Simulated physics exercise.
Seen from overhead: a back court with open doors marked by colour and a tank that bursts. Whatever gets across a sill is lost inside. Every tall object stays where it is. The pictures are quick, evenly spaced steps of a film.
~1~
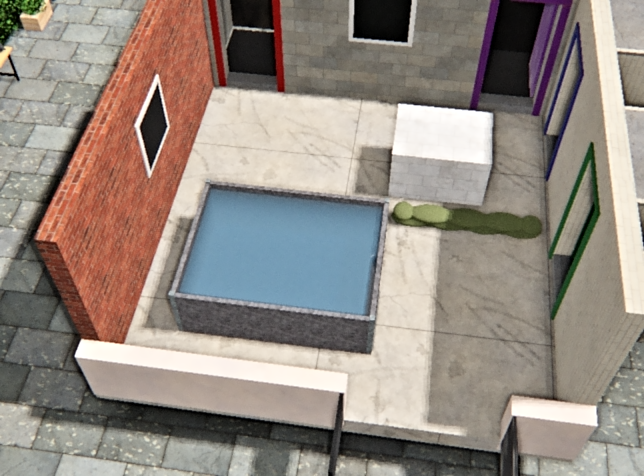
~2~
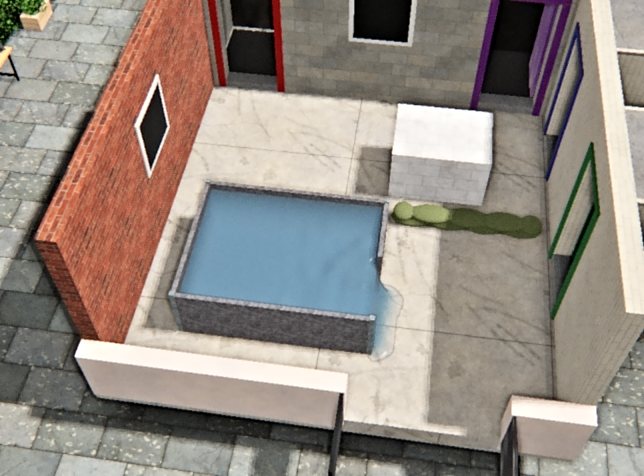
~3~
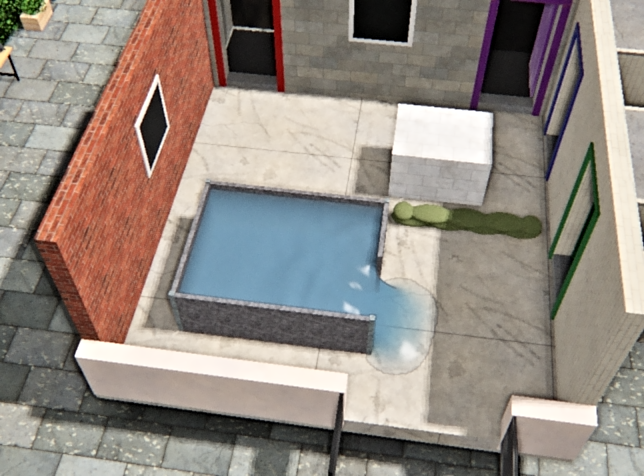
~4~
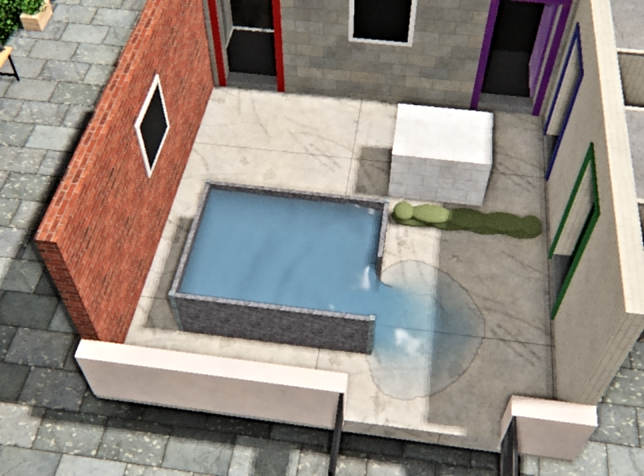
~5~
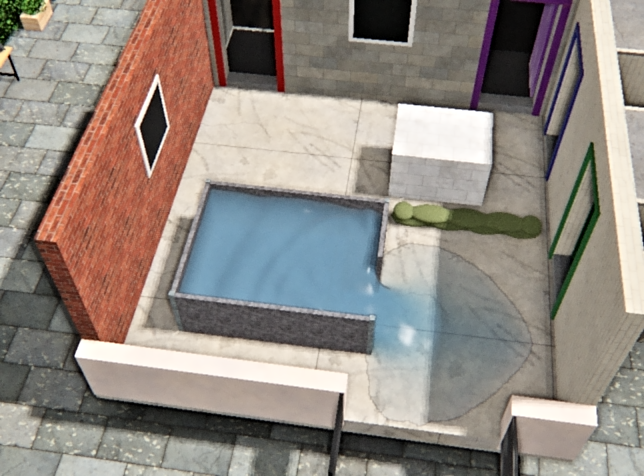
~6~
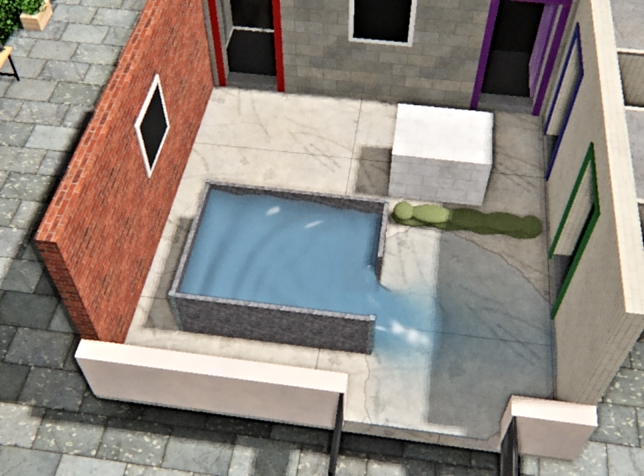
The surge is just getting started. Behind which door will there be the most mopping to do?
The green door.
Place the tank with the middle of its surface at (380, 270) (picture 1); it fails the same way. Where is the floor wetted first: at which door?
The green one is first.
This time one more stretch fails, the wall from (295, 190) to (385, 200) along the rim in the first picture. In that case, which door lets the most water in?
The blue-painted one.
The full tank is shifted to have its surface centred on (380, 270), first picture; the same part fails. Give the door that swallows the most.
The one in green.
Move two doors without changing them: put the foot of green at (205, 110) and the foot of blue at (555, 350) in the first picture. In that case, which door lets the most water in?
I'd go with the door marked blue.
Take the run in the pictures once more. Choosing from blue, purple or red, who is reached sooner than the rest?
It is the blue door.
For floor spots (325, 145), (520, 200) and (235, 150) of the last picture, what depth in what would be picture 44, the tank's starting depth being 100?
My figures are about 2, 2 and 2 percent.
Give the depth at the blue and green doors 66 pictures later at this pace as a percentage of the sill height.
Estimate, in order: 80 and 80 percent.
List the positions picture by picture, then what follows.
In the first picture, the tank at (285, 249) is whole and still.
In the second picture, water pours out at (372, 311) and has run to (389, 290).
In the third picture, water pours out at (372, 312) and has run to (424, 295).
In the fourth picture, the front is at (477, 319), out from the gap at (372, 312).
In the fifth picture, the front is at (522, 352), out from the gap at (372, 312).
In the sixth picture, water pours out at (372, 312) and has run to (556, 381).
A moment on, water covers 25 % of the floor; green door a trickle in, red door not reached, purple door not reached, blue door not reached.
Next, water covers 30 % of the floor; green door some in, red door not reached, purple door not reached, blue door wet at the sill, nothing in.
Then, water covers 45 % of the floor; green door a lot in, red door not reached, purple door wet at the sill, nothing in, blue door wet at the sill, nothing in.
Later, water covers 80 % of the floor; green door a lot in, red door wet at the sill, nothing in, purple door wet at the sill, nothing in, blue door a trickle in.
In the end, water covers 85 % of the floor; green door a lot in, red door wet at the sill, nothing in, purple door wet at the sill, nothing in, blue door a trickle in; the green door has let in the most.
